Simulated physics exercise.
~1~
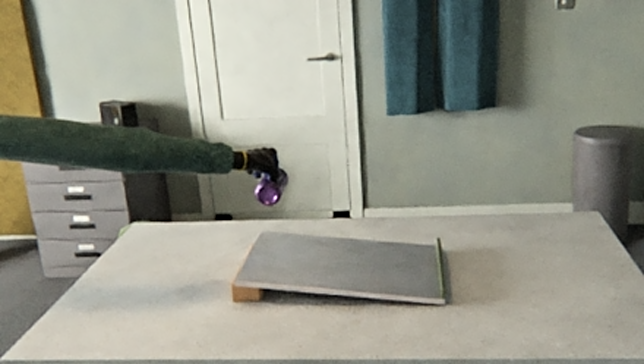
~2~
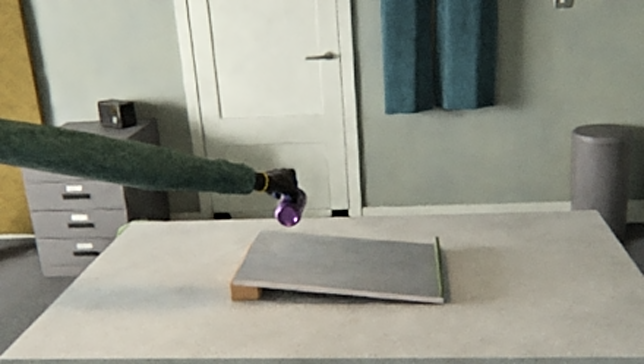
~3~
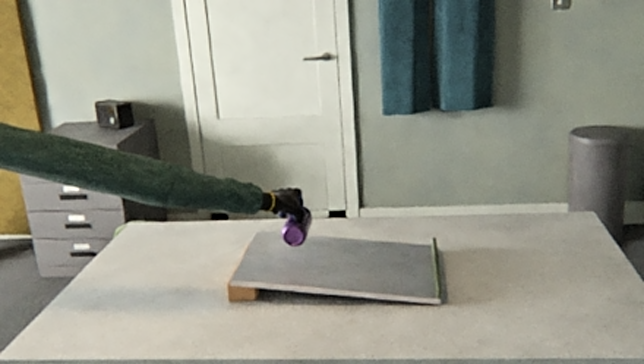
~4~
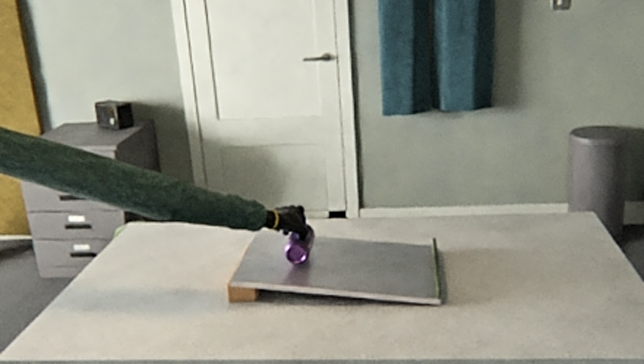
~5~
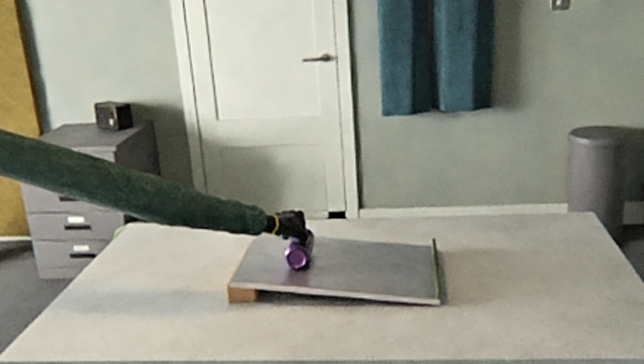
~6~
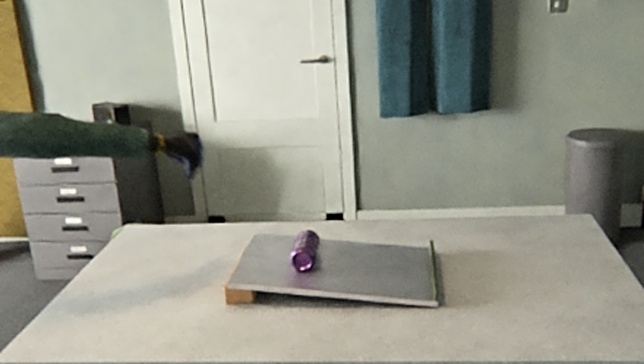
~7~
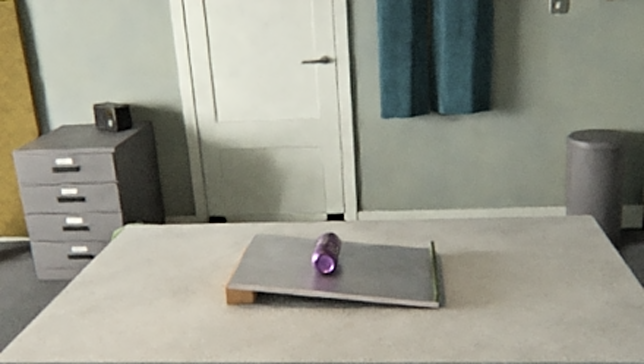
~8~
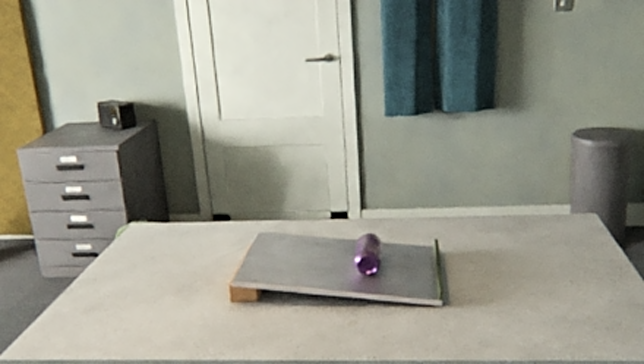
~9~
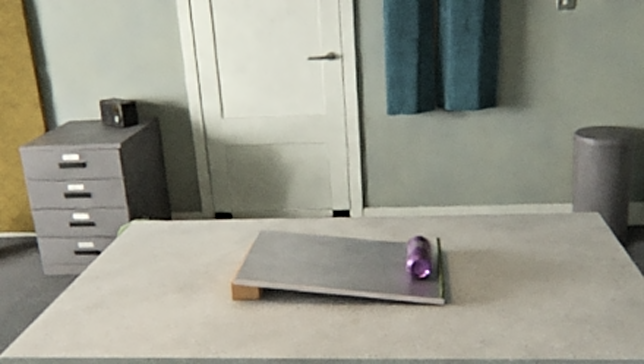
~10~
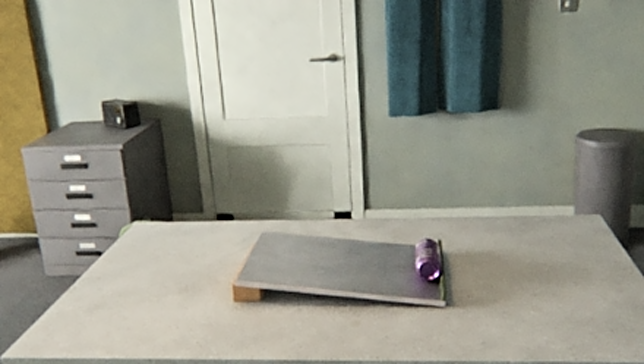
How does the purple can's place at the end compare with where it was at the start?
At the start the purple can was held in the air above and to the left of the board. At the end it lay on the board near its low right edge.
